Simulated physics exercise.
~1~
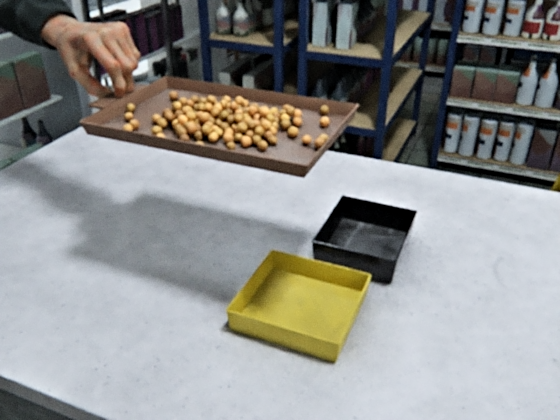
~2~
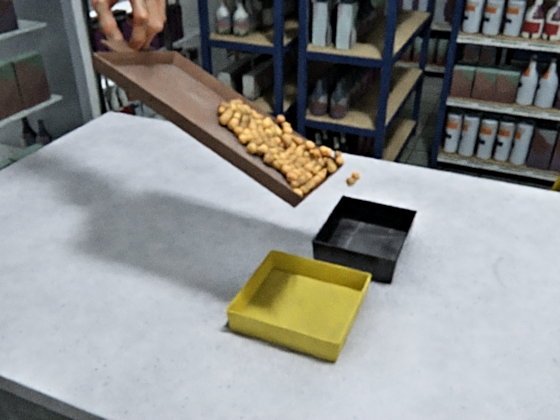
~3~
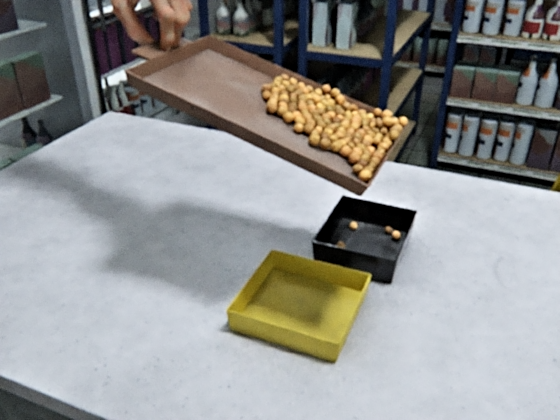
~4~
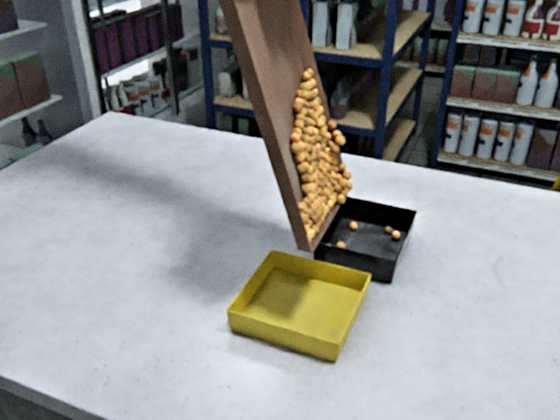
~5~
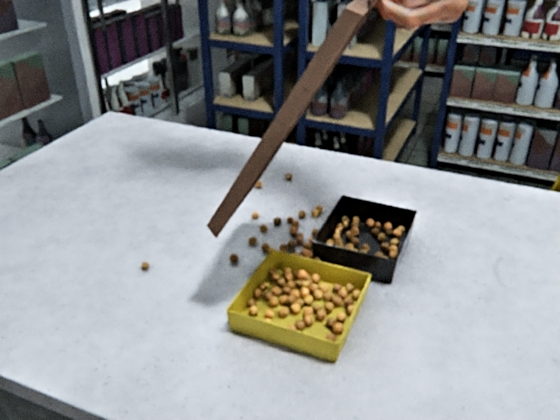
A brown tray of small round wooden beads, held by a hand, tips to the right, drops a few into a black tin, eases back, then tilts steeply until it is empty, leaving beads in the black tin, in the yellow tin and scattered across the table.
